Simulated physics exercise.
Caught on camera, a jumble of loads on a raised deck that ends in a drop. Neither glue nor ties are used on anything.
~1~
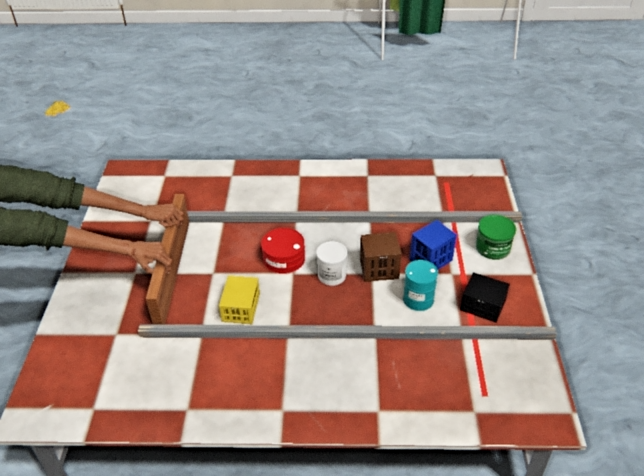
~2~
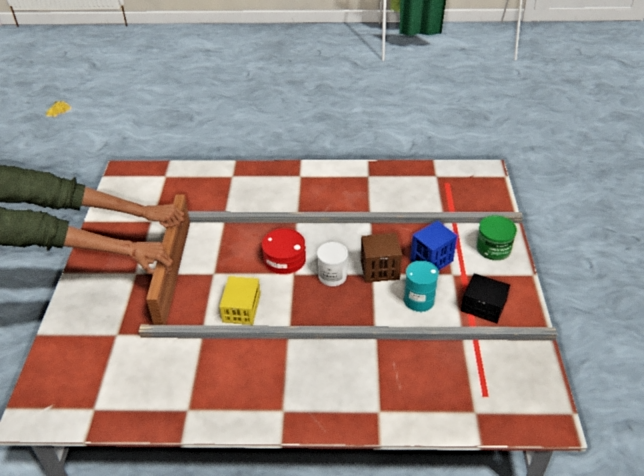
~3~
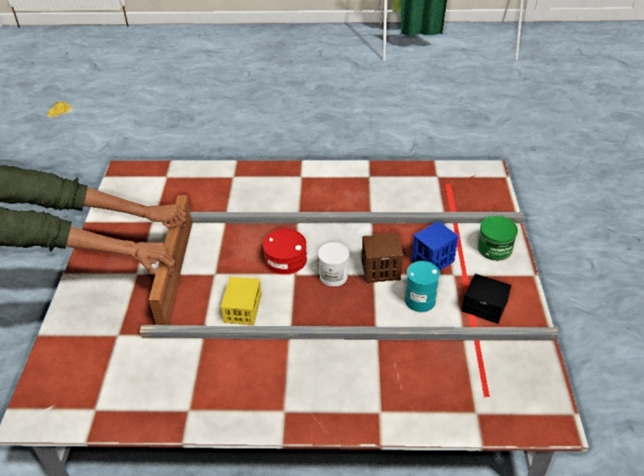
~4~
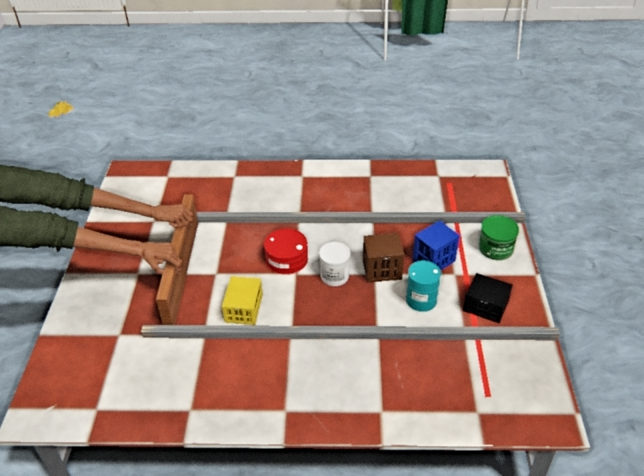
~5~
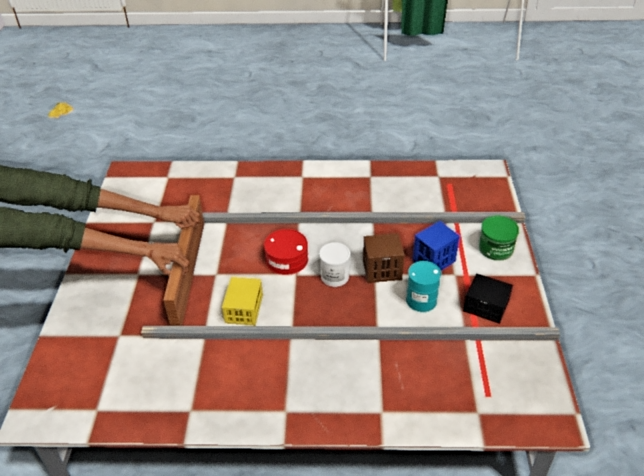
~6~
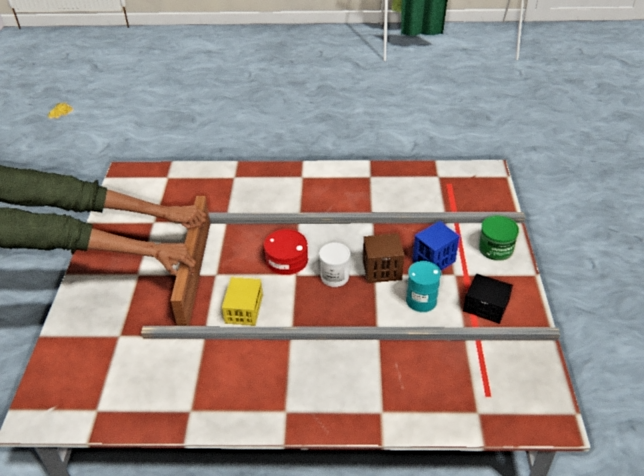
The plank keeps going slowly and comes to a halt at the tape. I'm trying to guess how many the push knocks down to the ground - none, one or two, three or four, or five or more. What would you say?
The push is going to send one or two over the edge.
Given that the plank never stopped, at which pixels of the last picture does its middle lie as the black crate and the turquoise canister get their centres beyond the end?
The middle is at (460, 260) when it's the black crate, and at (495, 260) when it's the turquoise canister.
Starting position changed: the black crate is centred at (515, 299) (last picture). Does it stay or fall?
In this case the black crate does not stay.
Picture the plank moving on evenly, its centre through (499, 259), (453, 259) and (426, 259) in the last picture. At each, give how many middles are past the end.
Past-the-end tally - position 1: 5, position 2: 1, position 3: 0.
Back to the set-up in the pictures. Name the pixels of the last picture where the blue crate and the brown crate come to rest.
About (531, 244), and the other about (512, 264).
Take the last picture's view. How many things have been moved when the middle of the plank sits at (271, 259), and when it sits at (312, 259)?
First 2, after that 3.
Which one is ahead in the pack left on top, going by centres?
Answer: The blue crate.
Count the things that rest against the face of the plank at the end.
Contact count: 3.
Soon after, none off yet; green pail at rest near (498, 238); black crate at rest near (488, 298); blue crate at rest near (436, 249).
Then, none off yet; green pail at rest near (498, 238); black crate at rest near (488, 298); blue crate moved a little near (442, 247).
By the end, the number that fall off is one or two; fallen, black crate and green pail.
